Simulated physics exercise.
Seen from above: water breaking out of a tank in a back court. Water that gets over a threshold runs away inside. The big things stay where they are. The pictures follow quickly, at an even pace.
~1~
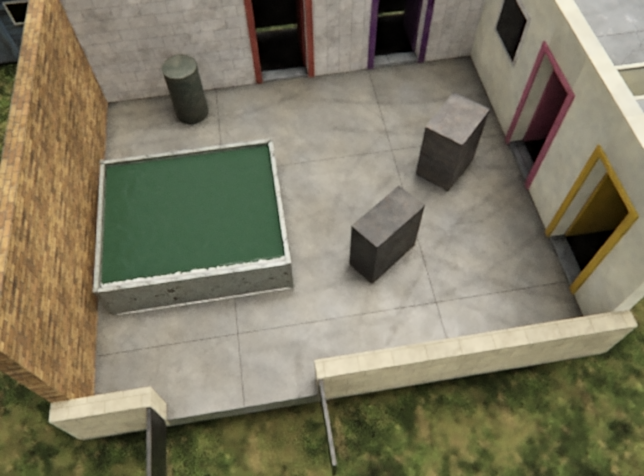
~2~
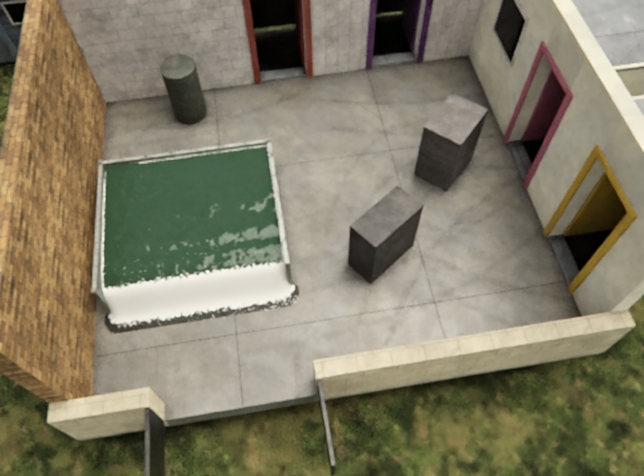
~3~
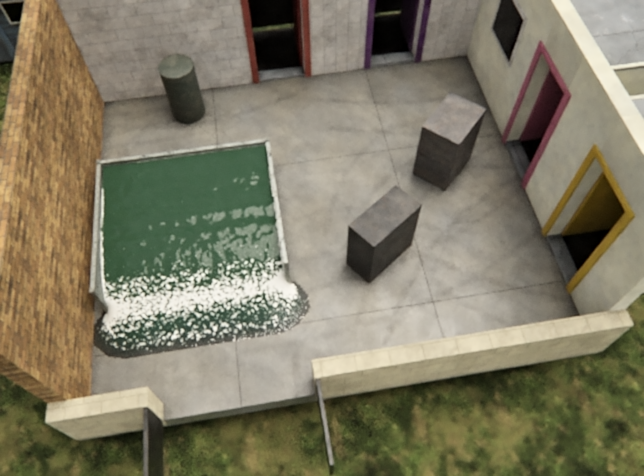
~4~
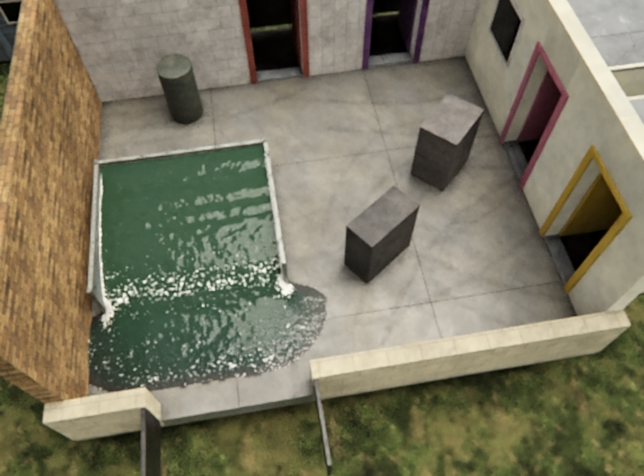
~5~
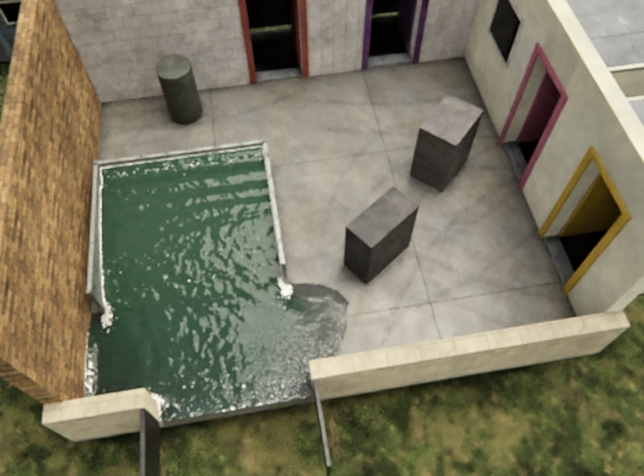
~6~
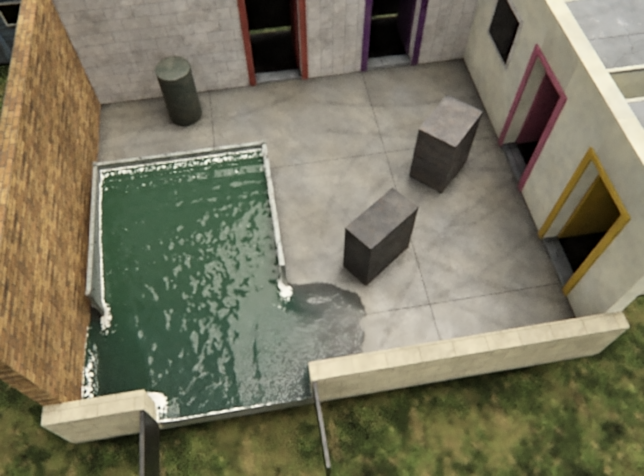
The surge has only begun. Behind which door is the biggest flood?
The yellow doorway takes the most.
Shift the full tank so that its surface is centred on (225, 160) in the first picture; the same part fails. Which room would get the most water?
Most goes in at the door marked yellow.
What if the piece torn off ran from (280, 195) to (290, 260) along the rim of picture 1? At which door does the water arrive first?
First comes the pink door.
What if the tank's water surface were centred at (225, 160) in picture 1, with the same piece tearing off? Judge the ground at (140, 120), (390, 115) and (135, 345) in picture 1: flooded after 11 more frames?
In turn: No water, dry, awash.
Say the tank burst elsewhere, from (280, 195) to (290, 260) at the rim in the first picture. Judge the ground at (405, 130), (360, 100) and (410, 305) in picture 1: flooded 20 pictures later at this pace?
In that order: Wet, wet, flooded.
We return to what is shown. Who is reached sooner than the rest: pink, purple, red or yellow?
First comes the one in yellow.
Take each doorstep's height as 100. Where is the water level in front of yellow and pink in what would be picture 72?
About 110 and 70 per cent.
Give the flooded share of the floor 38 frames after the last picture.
About 50 per cent.
A moment on, water covers 20 % of the floor; pink door not reached, yellow door not reached, red door not reached, purple door not reached.
Next, water covers 25 % of the floor; pink door not reached, yellow door not reached, red door not reached, purple door not reached.
Then, water covers 40 % of the floor; pink door not reached, yellow door a trickle in, red door not reached, purple door not reached.
Later, water covers 50 % of the floor; pink door wet at the sill, nothing in, yellow door some in, red door wet at the sill, nothing in, purple door not reached.
In the end, water covers 70 % of the floor; pink door wet at the sill, nothing in, yellow door some in, red door wet at the sill, nothing in, purple door wet at the sill, nothing in; the yellow door has let in the most.
